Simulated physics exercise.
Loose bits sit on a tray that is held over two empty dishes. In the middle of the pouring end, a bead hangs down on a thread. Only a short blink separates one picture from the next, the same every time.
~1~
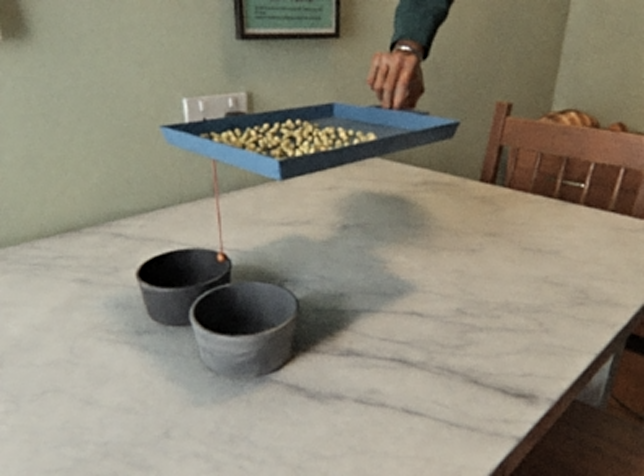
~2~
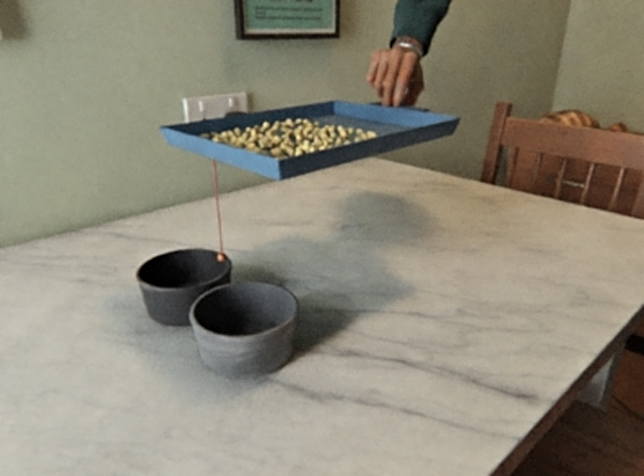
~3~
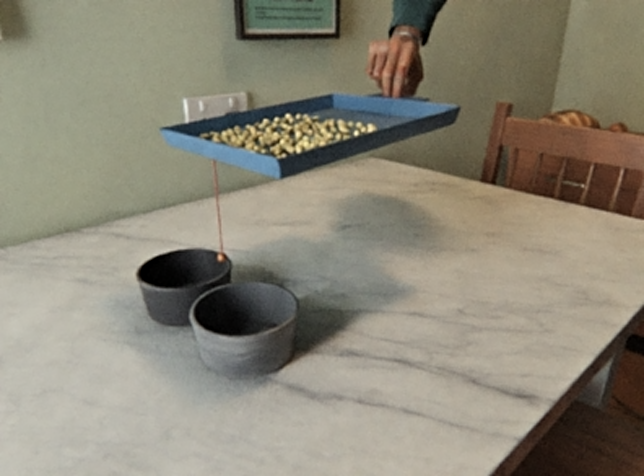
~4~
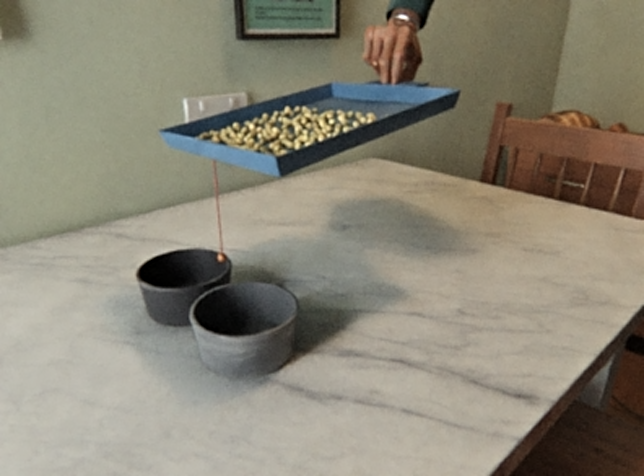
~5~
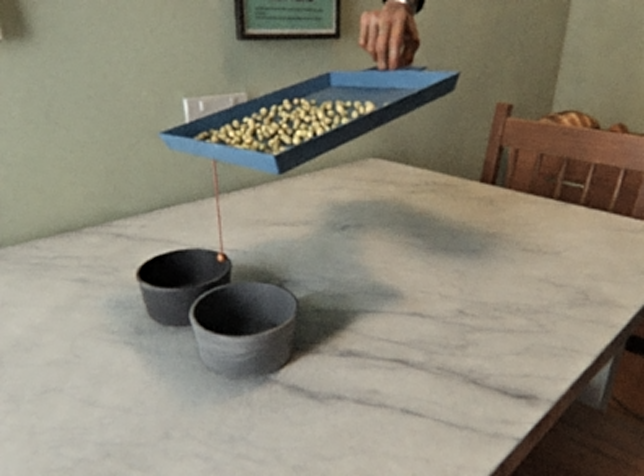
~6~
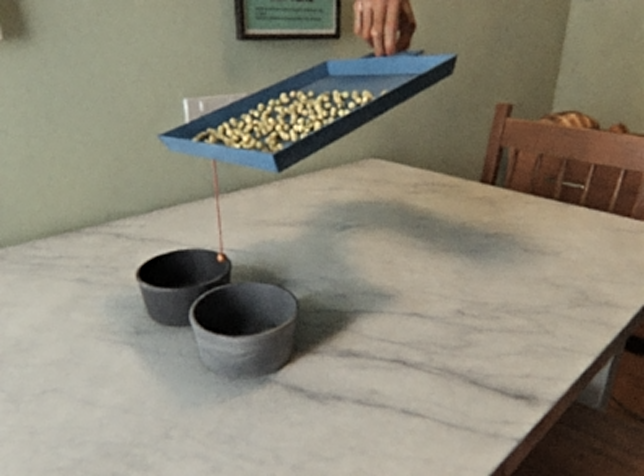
A blue tray of pale beans, gripped at its far end by a hand, starts out nearly level above two empty dark dishes on a marble table. The hand then lifts steadily, slanting the tray down toward the left, while the beans stay on it and the bead hangs on its red thread.
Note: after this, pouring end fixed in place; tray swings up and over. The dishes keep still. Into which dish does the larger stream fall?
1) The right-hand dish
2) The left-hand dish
Answer: 2.
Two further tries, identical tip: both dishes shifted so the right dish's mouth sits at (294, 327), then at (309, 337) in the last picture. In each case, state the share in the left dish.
It comes to roughly 10 per cent in one try and roughly 0 per cent in the next.
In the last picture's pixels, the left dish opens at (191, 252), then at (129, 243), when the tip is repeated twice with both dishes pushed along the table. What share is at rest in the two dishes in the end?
Roughly 60% on the first try and 60% on the second.
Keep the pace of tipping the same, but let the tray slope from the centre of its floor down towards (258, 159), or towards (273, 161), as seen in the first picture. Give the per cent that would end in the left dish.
First case around 10 per cent, second case 0 per cent.
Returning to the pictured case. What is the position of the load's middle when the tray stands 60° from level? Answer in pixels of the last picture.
I'd mark it close to (210, 137).
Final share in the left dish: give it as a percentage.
Close to 50 in every hundred pieces.
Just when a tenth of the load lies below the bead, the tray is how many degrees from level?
Approx. reading: About 100°.
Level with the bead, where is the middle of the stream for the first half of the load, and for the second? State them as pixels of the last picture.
The early half goes through (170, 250), the late half through (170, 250).
Just after the last frame, tray tipped steeply; almost all on the tray; just a few in the air.
A moment on, tray tipped right over; the larger part on the tray; just a few in the left dish; just a few outside both; roughly a quarter in the air.
Further on, tray tipped past a quarter turn; roughly half in the left dish; roughly half outside both.
When it is over, tray tipped past a quarter turn; not one in the right dish; roughly half in the left dish; roughly half outside both.
